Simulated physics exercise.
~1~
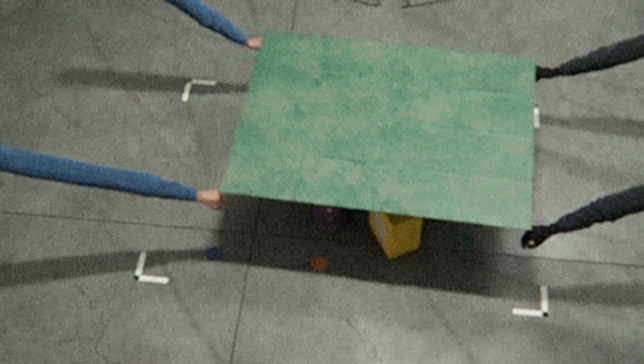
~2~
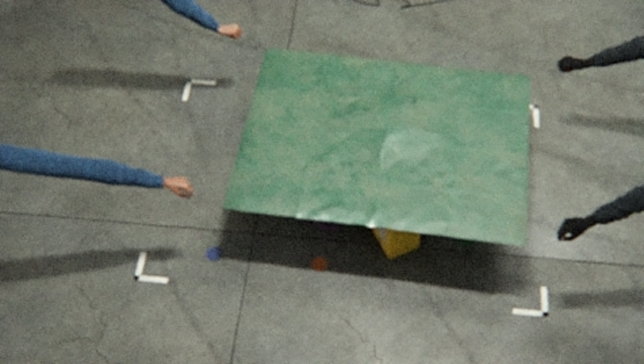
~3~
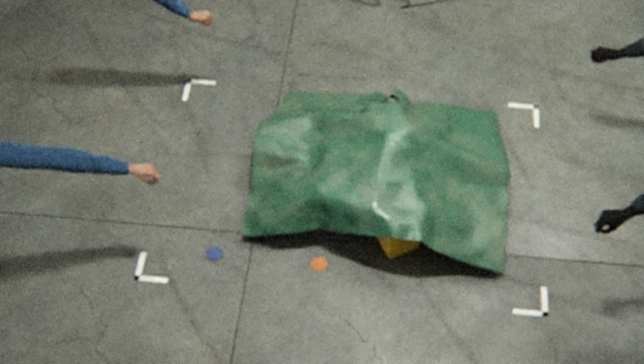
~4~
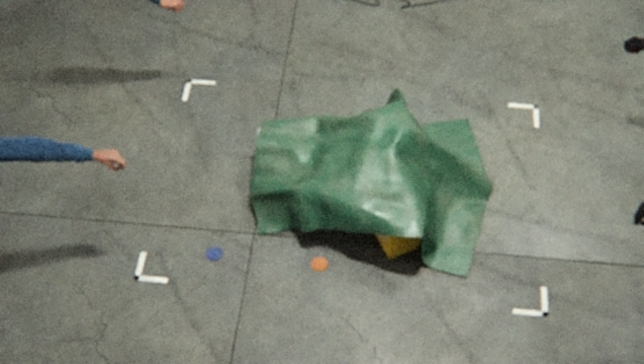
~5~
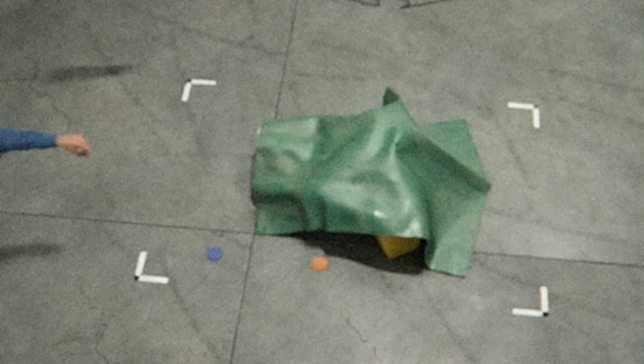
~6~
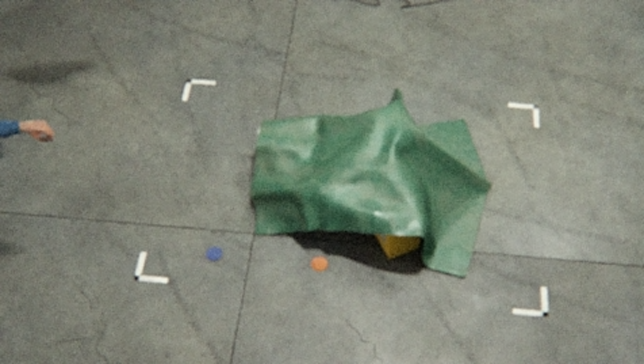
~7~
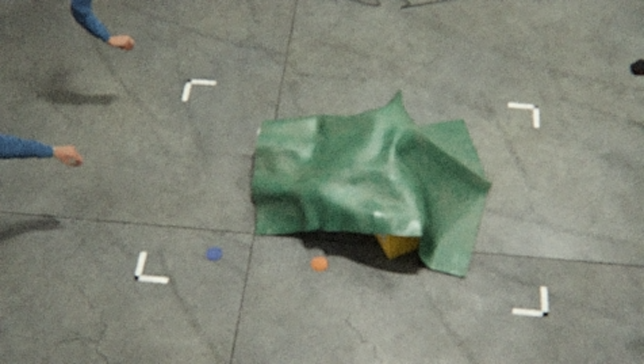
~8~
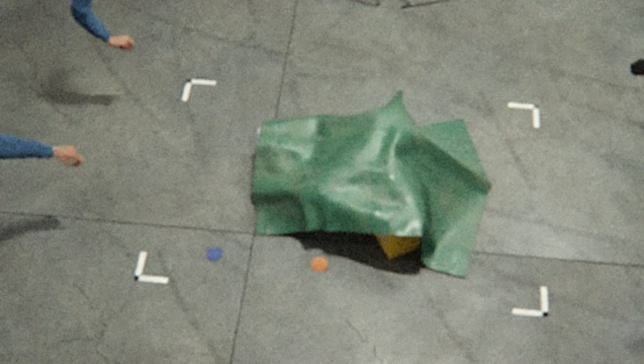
Hands on both sides held a green tarp flat over a yellow box and let go, and it dropped and crumpled over the box, leaving a yellow corner showing and the orange and blue lids uncovered on the floor.
